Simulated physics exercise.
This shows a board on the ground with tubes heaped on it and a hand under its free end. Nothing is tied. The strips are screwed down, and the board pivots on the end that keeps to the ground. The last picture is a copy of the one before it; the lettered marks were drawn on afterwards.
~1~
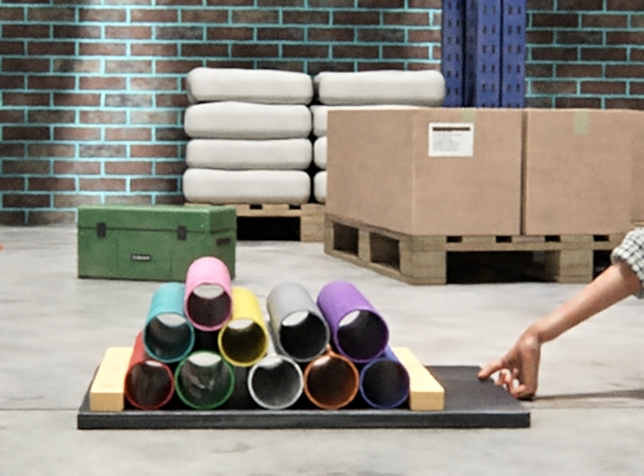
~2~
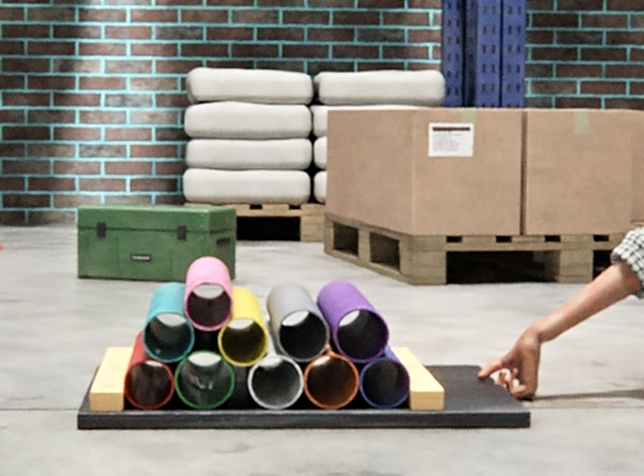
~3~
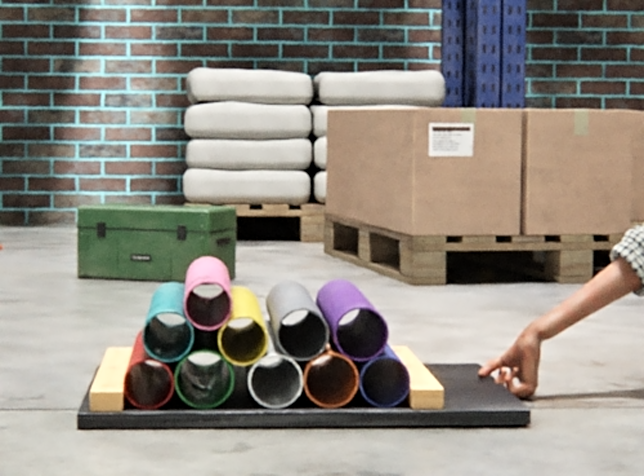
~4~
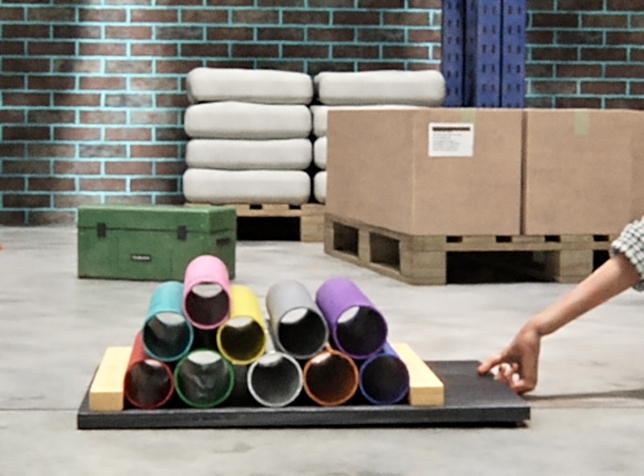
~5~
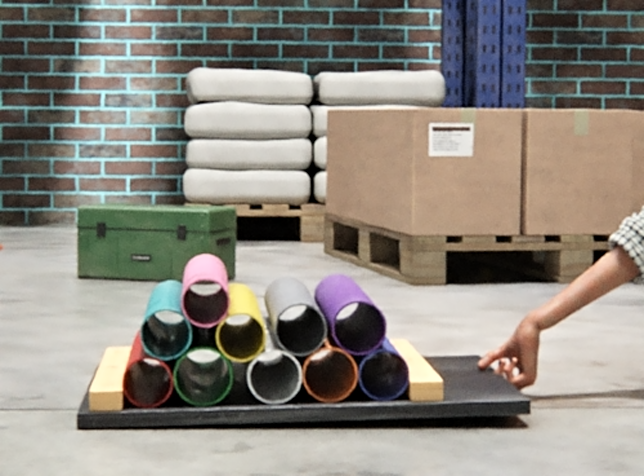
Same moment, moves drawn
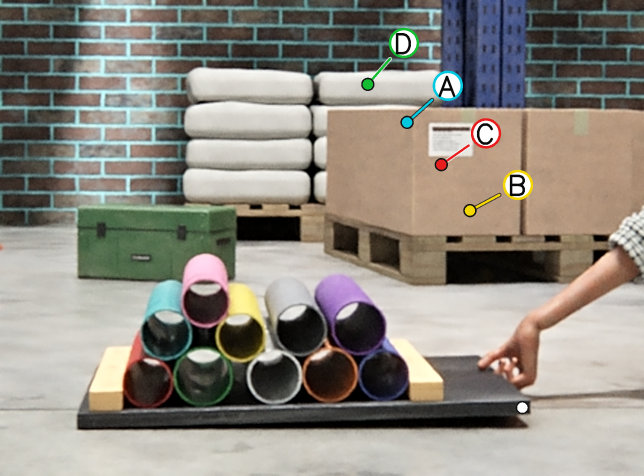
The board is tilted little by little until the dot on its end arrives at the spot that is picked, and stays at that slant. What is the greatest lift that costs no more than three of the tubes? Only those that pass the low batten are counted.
B is the limit.
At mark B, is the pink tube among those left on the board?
No.
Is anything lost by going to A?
At A: Yes.
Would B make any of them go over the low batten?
At B: Yes.
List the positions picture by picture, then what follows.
The first picture shows yellow tube (244, 341); grey tube (303, 335); turquoise tube (169, 337).
The second picture shows turquoise tube (169, 336); pink tube (209, 306).
The third picture shows board (297, 383); blue tube (385, 381); white tube (276, 381).
The fourth picture shows board (297, 381); red tube (148, 383); green tube (204, 378).
The fifth picture shows board (297, 379); red tube (147, 382); green tube (203, 377).
On the marked copy, A at (407, 123); B at (470, 210); C at (441, 165); D at (368, 84); the white dot at (523, 408).
Following B. Soon after the start, board at 17°.
Later, board at 28°.
In the end, board at 28°, two over the low batten (turquoise, pink).
As for the rest, A five over the low batten; C five over the low batten; D five over the low batten.
